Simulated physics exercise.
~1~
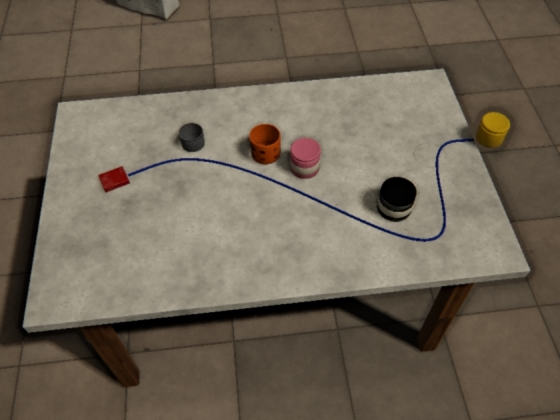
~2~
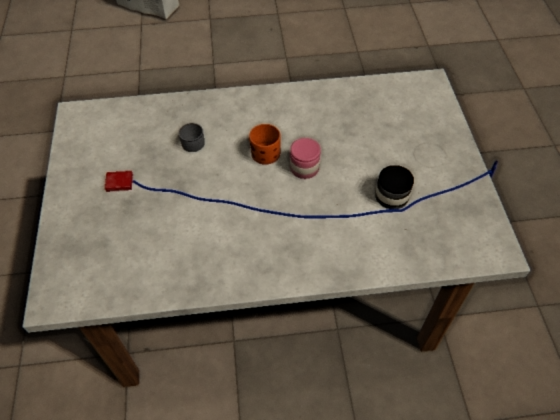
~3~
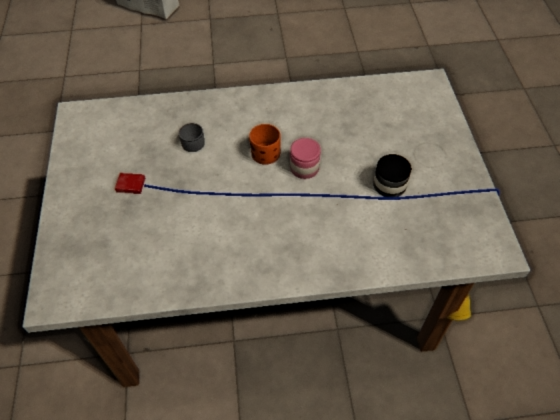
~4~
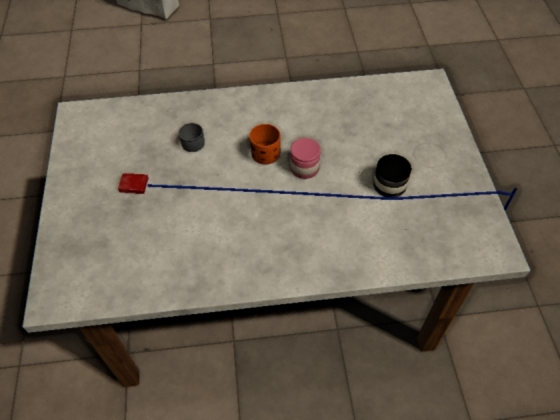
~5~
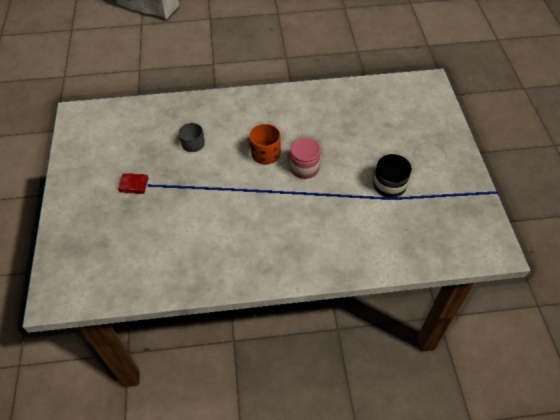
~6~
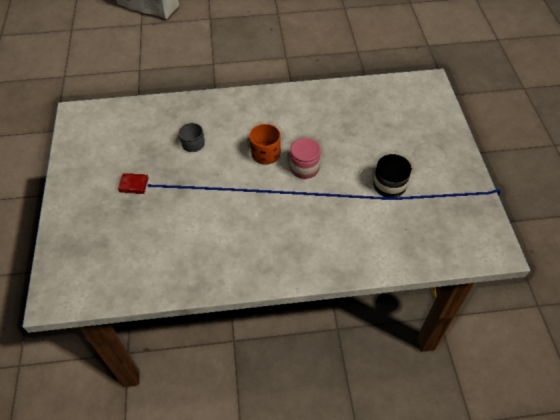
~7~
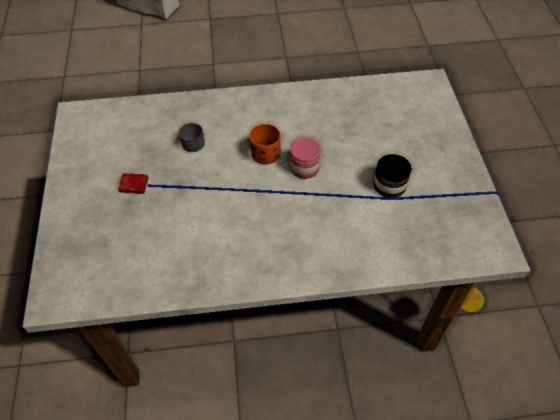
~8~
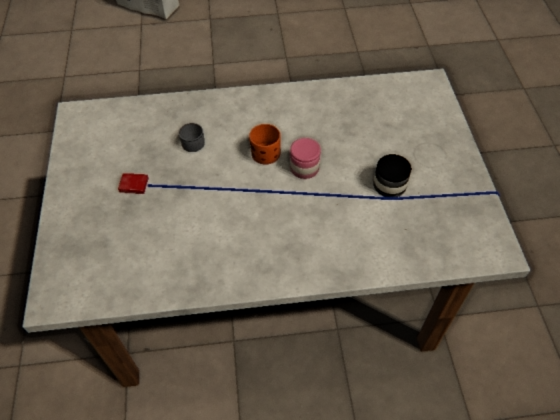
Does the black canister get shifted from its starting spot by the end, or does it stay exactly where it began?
It gets shifted a modest way toward the back of the table as the cable straightens, and it ends still standing on the tabletop.
